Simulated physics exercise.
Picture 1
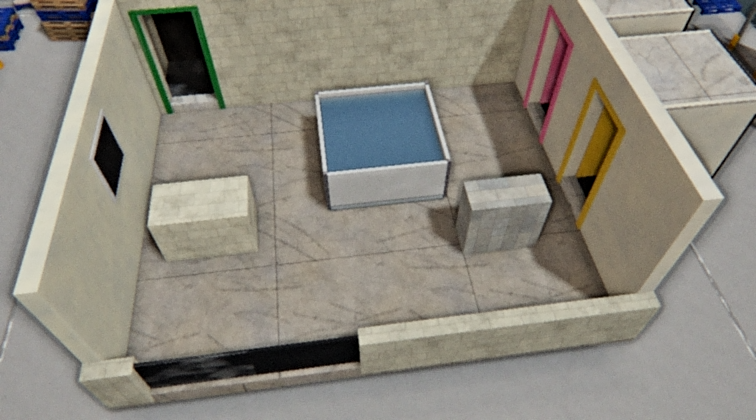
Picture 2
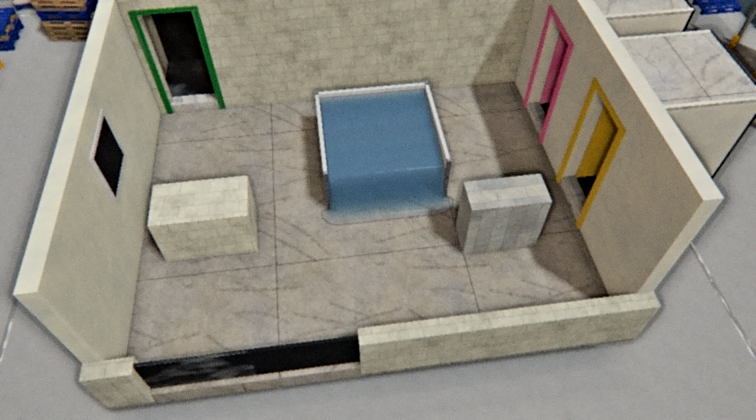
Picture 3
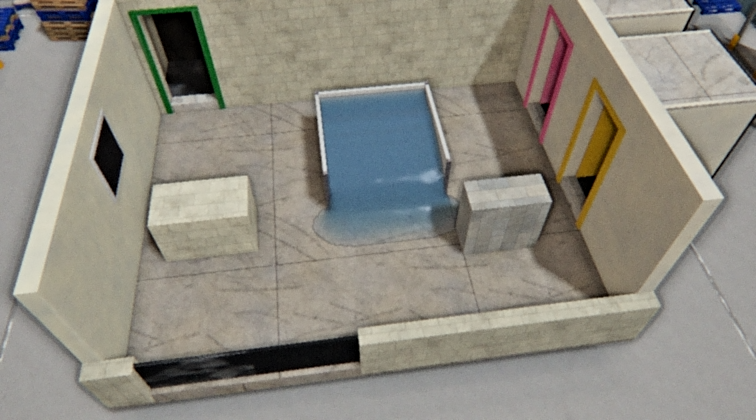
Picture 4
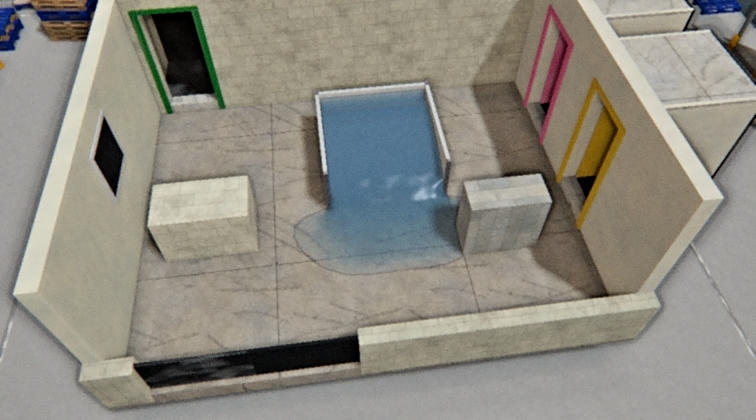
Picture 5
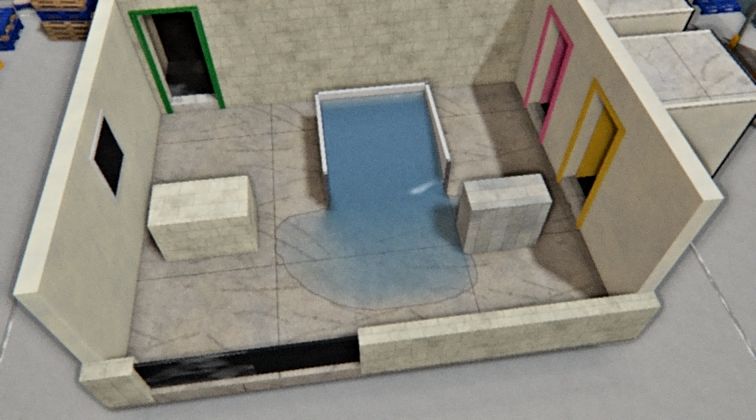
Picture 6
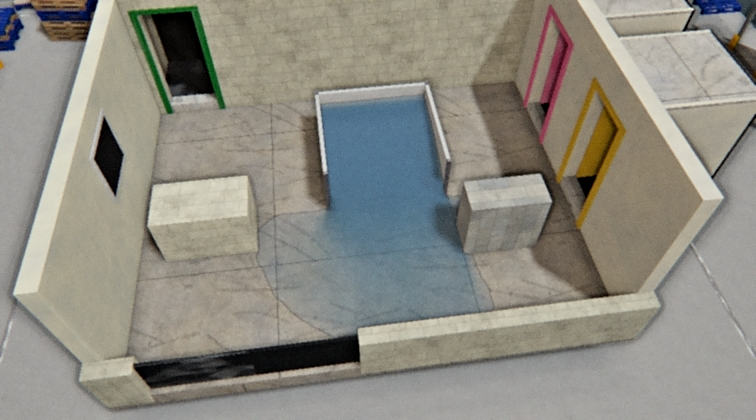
A roofless warehouse bay with pale walls and a stone-like floor is seen from a high, fixed viewpoint. A white-walled tank of blue water stands near the back between a cream block at left and a grey block at right, with a green doorway at back left and pink and yellow ones at right. The tank's front opens, and water pours forward, spreading across the floor in a widening, thinning sheet.
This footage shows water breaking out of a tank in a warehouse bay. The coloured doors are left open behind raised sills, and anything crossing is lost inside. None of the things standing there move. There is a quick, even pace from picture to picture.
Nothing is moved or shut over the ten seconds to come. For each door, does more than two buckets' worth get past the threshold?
My prediction: The pink door will keep to two buckets. The yellow door will keep to two buckets. The green door will keep to two buckets.
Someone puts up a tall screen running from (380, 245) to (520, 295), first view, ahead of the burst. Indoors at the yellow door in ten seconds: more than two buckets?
The yellow one exceeds the threshold.
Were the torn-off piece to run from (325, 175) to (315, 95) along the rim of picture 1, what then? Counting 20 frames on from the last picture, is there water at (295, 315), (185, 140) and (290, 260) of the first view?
Soaked, soaked, soaked.
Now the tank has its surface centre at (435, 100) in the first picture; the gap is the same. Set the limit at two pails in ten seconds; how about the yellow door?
As I see it, the yellow door tops the limit.
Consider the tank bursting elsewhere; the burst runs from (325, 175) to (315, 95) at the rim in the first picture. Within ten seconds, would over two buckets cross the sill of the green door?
Green door: Exceeds the limit.
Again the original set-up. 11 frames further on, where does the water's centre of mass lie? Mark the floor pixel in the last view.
Near pixel (388, 256).
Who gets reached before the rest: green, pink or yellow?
I'd say the yellow-painted one.
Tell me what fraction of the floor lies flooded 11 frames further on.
It comes to roughly 45 in a hundred.
A moment on, water covers 35 % of the floor; the pink door not reached, the yellow door wet at the sill, nothing in, the green door not reached.
Next, water covers 45 % of the floor; the pink door wet at the sill, nothing in, the yellow door wet at the sill, nothing in, the green door not reached.
Then, water covers 60 % of the floor; the pink door wet at the sill, nothing in, the yellow door wet at the sill, nothing in, the green door not reached.
Later, water covers 95 % of the floor; the pink door wet at the sill, nothing in, the yellow door under two buckets in, the green door under two buckets in.
In the end, water covers 100 % of the floor; the pink door wet at the sill, nothing in, the yellow door under two buckets in, the green door under two buckets in.
